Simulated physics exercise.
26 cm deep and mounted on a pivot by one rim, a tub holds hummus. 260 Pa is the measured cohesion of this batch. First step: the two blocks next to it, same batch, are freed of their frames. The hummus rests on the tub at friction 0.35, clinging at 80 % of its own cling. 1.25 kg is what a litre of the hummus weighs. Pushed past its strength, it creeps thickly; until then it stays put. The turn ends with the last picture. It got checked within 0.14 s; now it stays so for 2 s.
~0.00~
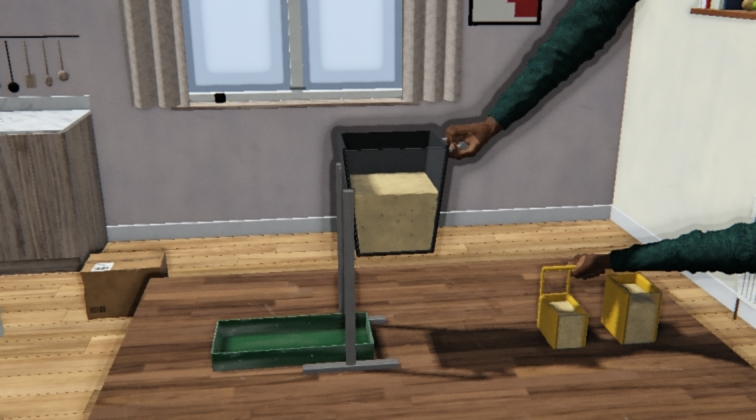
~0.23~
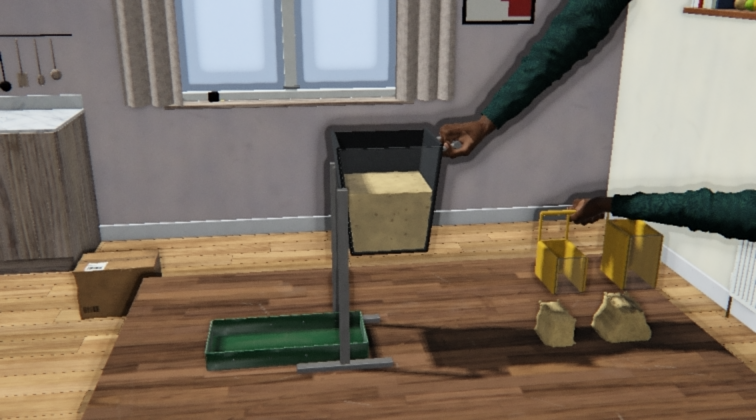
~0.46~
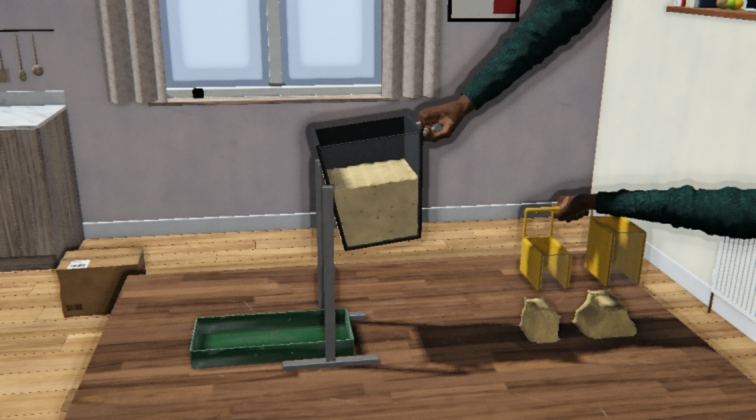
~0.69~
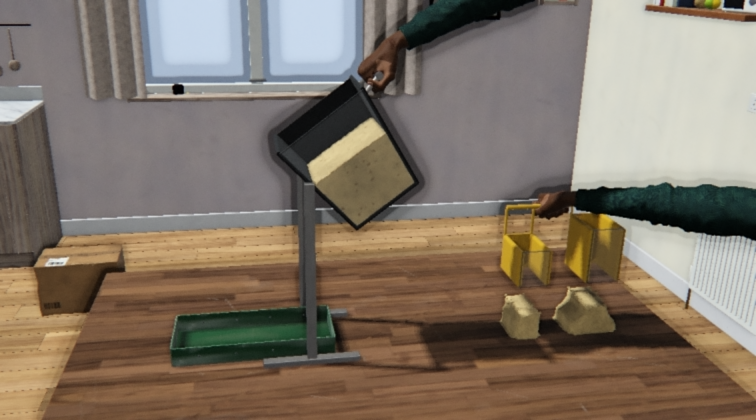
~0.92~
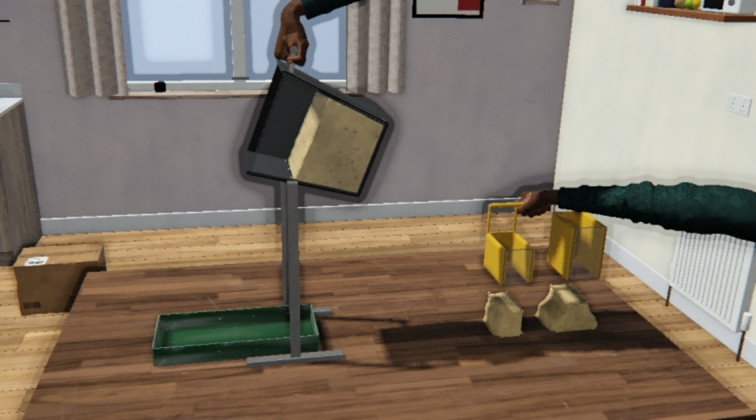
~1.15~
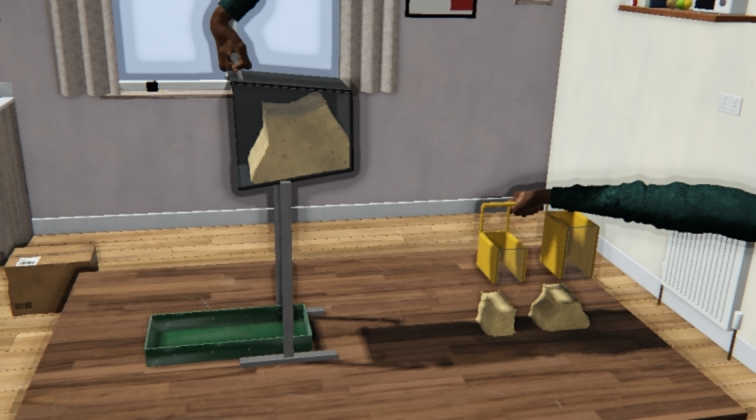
Two yellow molds were lifted by a hand off two lumps of thick tan paste, which sagged a little, then another hand turned a dark tub of it leftward onto its side above a green tray.
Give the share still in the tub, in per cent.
52 %.
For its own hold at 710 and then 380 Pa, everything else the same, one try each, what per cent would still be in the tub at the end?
It'd be some 100 percent the first time and some 70 percent the second.
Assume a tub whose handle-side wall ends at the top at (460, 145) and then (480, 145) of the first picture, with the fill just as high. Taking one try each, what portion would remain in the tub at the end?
Respectively 45 % and 35 %.
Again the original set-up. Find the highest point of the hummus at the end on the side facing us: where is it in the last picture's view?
Highest point: Approx. (327, 147).
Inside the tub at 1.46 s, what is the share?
About 60 %.
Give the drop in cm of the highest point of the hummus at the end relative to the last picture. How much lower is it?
About 9 cm.
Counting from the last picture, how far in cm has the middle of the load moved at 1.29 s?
I'd estimate roughly 6 centimetres.
After 1.29 s, the tub is at 92 degrees and holds 89 %.
After 1.46 s, the tub is at 92 degrees and holds 61 %.
After 1.63 s, the tub is at 92 degrees and holds 52 %.
After 1.80 s, the tub is at 92 degrees and holds 52 %.
After 3.15 s, at the end, the tub is at 92 degrees and holds 52 %.
